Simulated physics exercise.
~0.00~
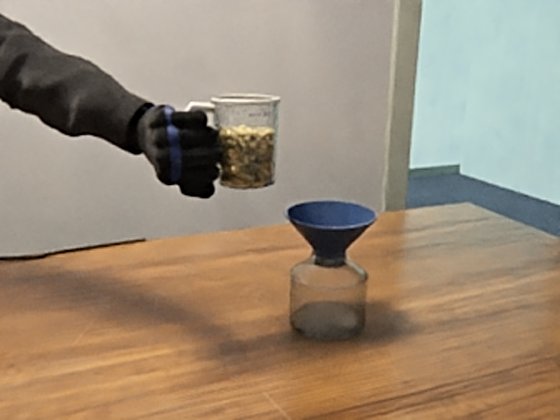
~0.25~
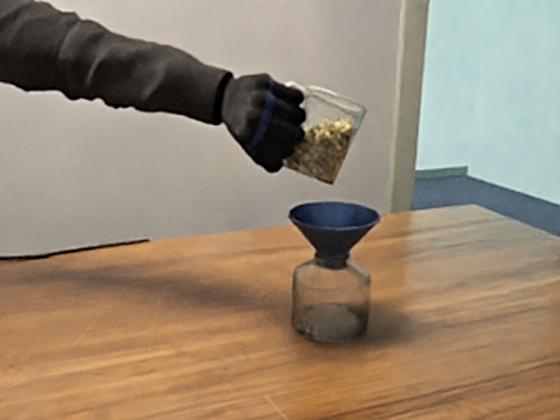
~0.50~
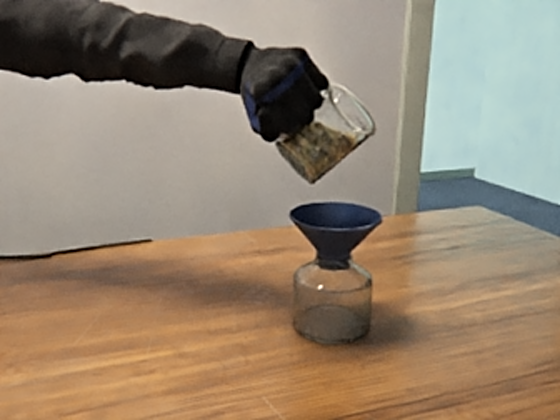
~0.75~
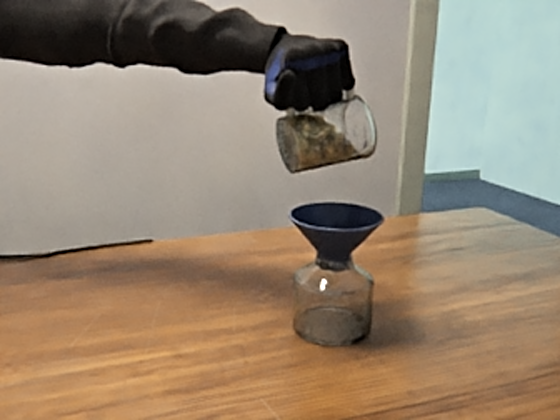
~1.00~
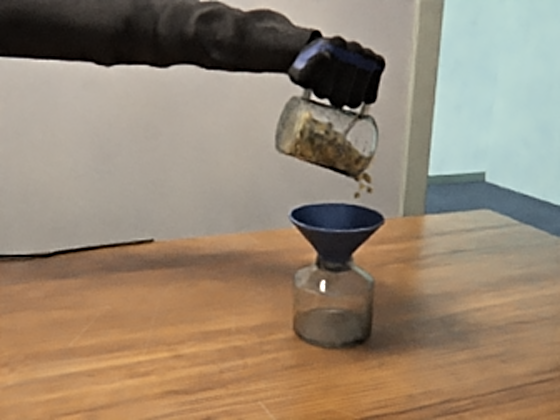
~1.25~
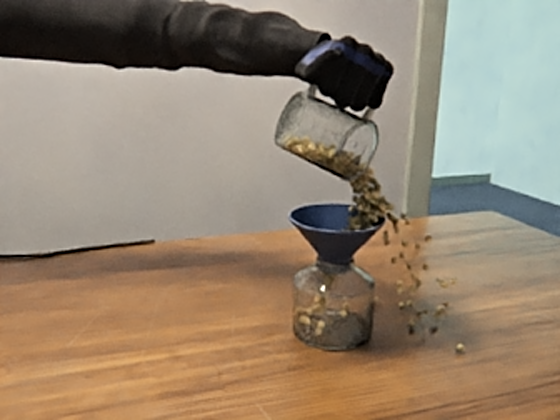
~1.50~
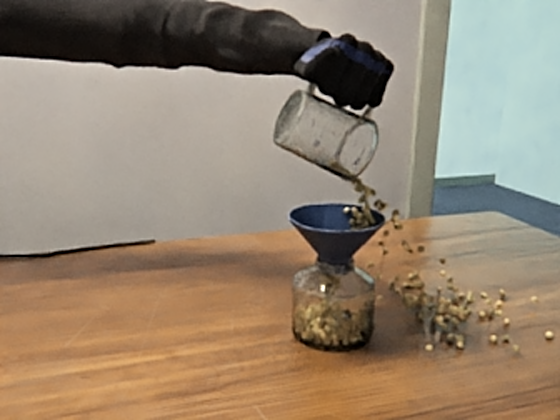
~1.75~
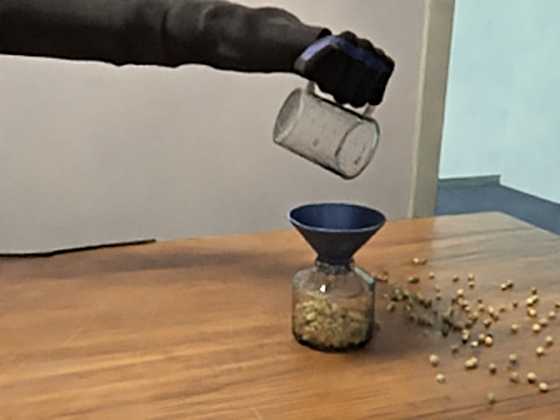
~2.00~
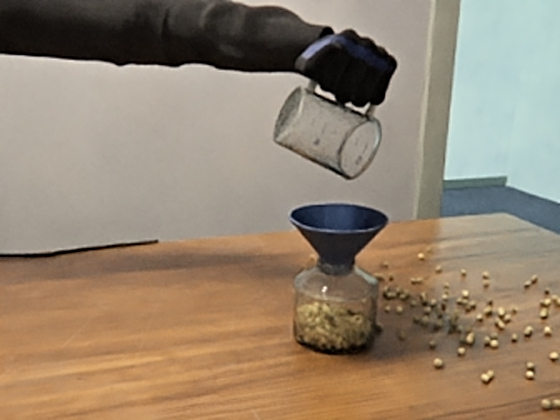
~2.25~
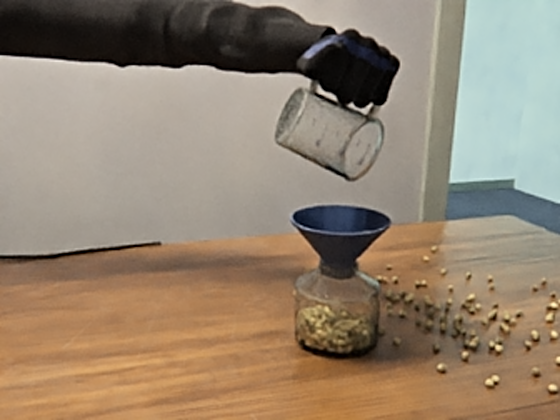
Black-gloved hand tipping a clear cup of beans over a blue funnel, most landing in the glass jar, others scattering across the table.
